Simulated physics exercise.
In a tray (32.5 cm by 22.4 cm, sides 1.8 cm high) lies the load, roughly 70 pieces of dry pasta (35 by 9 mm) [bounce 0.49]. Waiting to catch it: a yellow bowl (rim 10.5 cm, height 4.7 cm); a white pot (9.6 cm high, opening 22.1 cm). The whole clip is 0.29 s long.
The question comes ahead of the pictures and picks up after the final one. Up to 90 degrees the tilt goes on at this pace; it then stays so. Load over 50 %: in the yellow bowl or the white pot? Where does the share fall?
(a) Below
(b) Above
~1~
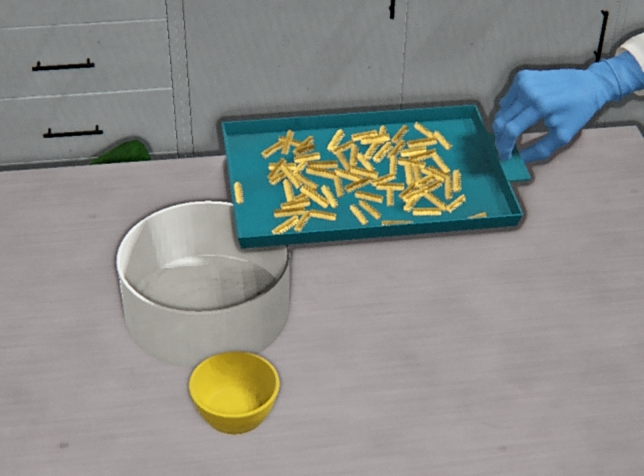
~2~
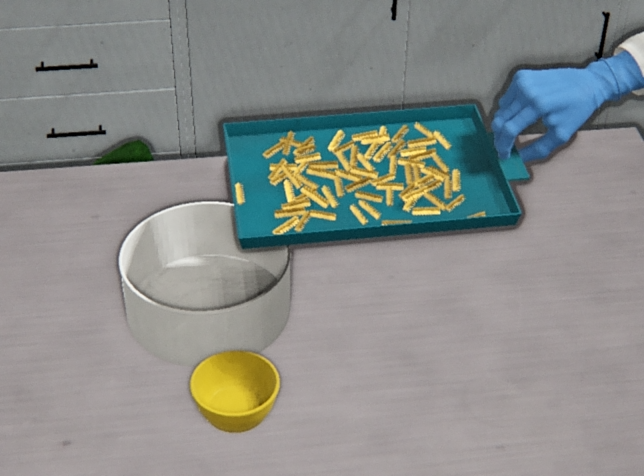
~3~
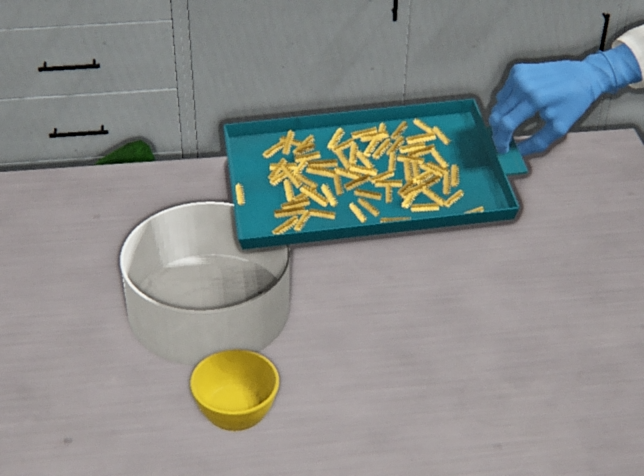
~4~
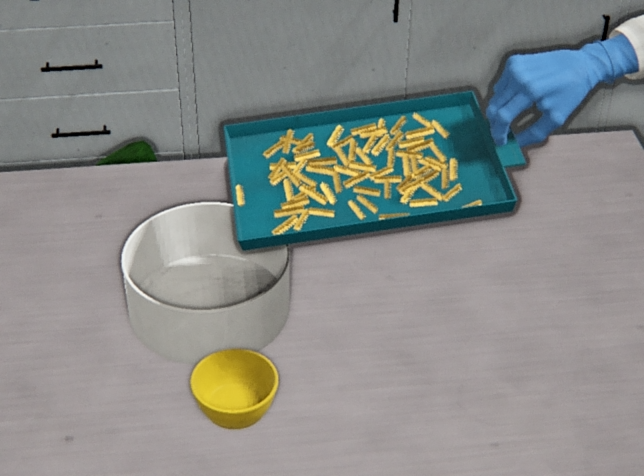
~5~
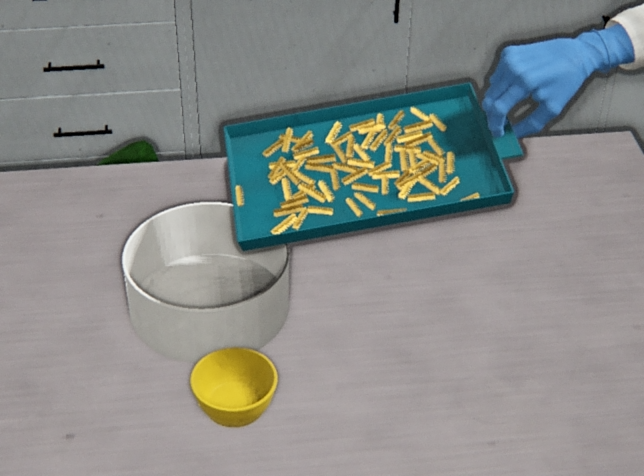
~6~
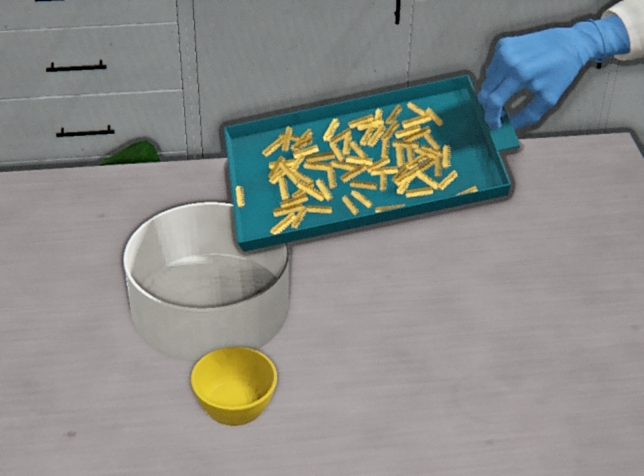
(b) Above.
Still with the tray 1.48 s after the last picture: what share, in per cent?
Some 95 percent.
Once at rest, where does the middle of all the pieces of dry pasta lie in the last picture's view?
Roughly at pixel (197, 327).
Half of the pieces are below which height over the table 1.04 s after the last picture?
Roughly 28 centimetres.
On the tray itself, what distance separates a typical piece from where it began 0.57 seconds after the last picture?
Distance moved on the tray: Approx. 11 cm.
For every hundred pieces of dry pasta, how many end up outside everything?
20 per cent or so.
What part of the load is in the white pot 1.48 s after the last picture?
I'd say near 5 per cent by that time.
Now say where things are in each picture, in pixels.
Tray at (382, 227); tilt 0 degrees; leading edge at (230, 176); middle of the load at (364, 172); yellow bowl at (234, 383); white pot at (204, 254), in the first picture.
Tray at (382, 227); tilt 1 degrees; leading edge at (231, 178); middle of the load at (364, 172), in the second picture.
Tray at (380, 224); tilt 3 degrees; leading edge at (231, 178); middle of the load at (364, 170), in the third picture.
Tray at (378, 221); tilt 5 degrees; low side left; leading edge at (231, 180); middle of the load at (363, 166), in the fourth picture.
Tray at (376, 217); tilt 8 degrees; low side left; leading edge at (231, 181); middle of the load at (361, 163), in the fifth picture.
Tray at (374, 214); tilt 11 degrees; low side left; leading edge at (231, 182); middle of the load at (360, 160); yellow bowl at (234, 377); white pot at (207, 254), in the sixth picture.
Then, 0.57 s after the last picture, tilt 38 degrees; tray 100 %; middle of all pieces on or above the table near (280, 169).
Then, 1.04 s after the last picture, tilt 60 degrees; tray 100 %; middle of all pieces on or above the table near (265, 170).
Then, 1.48 s after the last picture, tilt 80 degrees; tray 95 %; middle of all pieces on or above the table near (254, 170).
Then, 1.89 s after the last picture, tilt 90 degrees; white pot 35 %, yellow bowl 5 %, tray 15 %, in the air 45 %; middle of all pieces on or above the table near (214, 271).
In the end, white pot 65 %, outside 20 %, yellow bowl 15 %.
